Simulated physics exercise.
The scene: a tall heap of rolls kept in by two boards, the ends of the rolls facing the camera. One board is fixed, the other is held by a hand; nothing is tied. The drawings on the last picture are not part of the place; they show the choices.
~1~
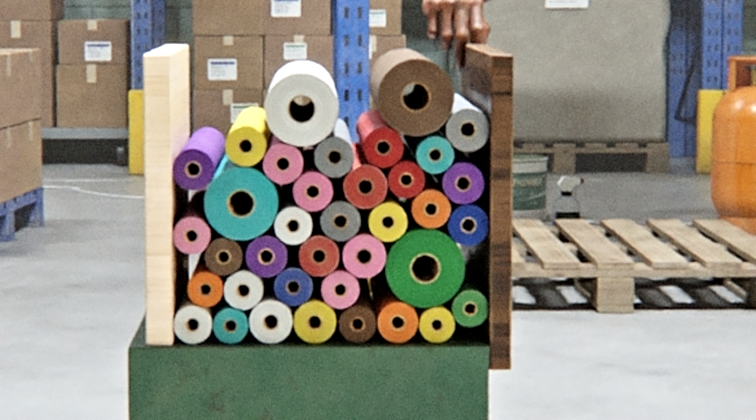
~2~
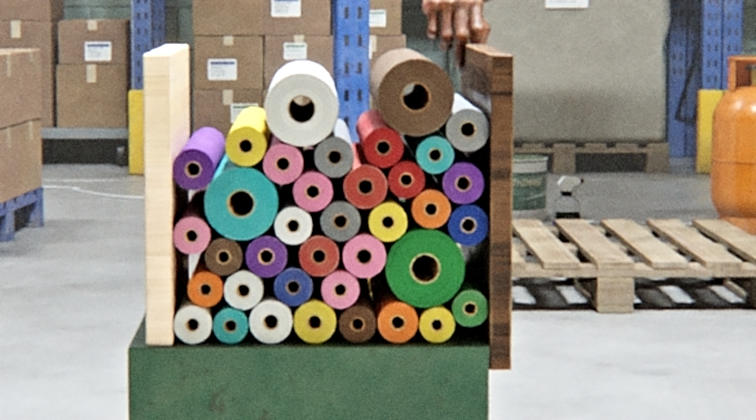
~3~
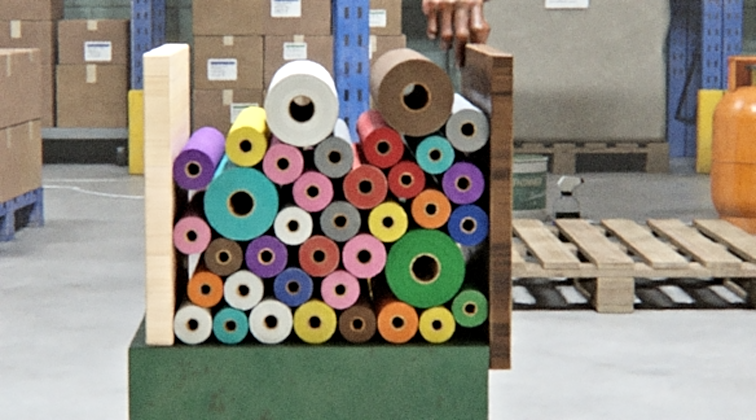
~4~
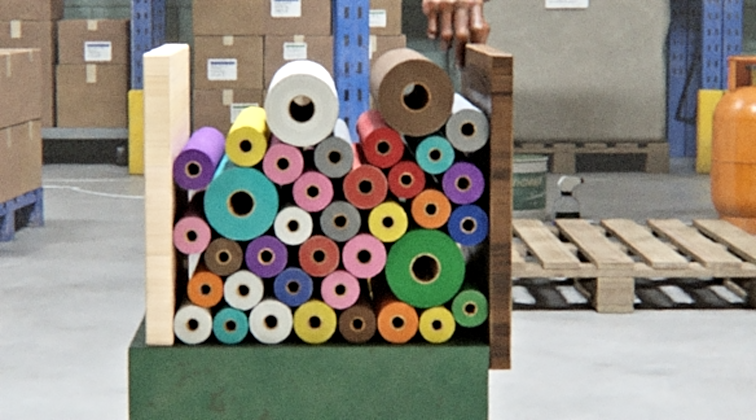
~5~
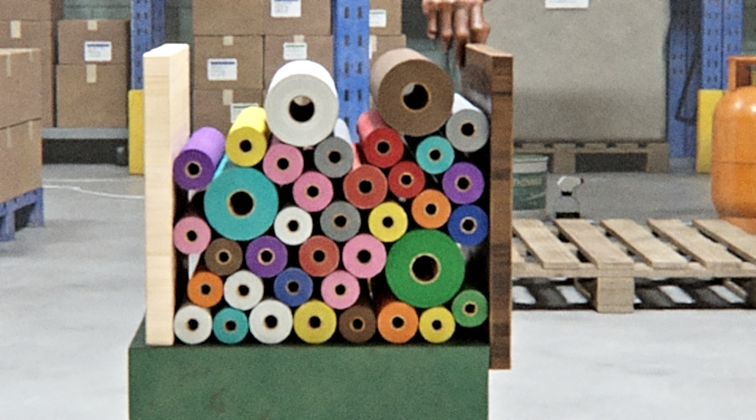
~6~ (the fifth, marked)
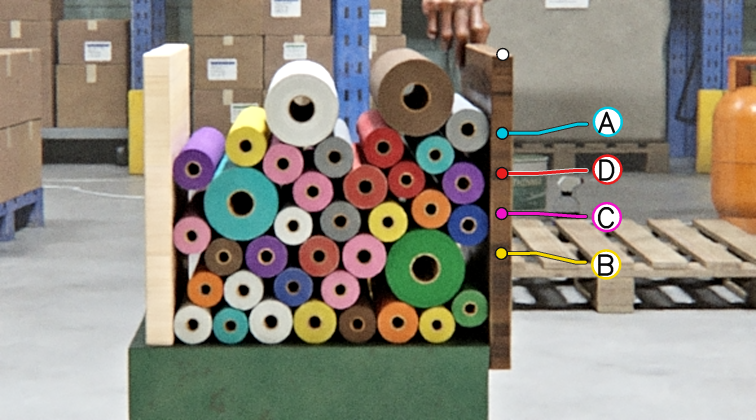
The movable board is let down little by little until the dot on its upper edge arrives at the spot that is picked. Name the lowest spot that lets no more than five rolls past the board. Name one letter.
Mark B is as low as it can go.
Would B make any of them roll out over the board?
Yes, at B.
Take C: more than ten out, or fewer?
It loses fewer than ten.
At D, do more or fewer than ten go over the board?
Fewer than ten.
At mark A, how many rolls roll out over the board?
At A the number is none.
On the marked copy, A at (502, 133); B at (501, 253); C at (501, 213); D at (502, 174); the white dot at (503, 55).
Taking B. A third of the way, top of the board (491, 142).
Two thirds of the way, top of the board (490, 241).
When it is over, top of the board (490, 252), four out over the board.
As for the rest, A none out over the board; C one out over the board; D one out over the board.
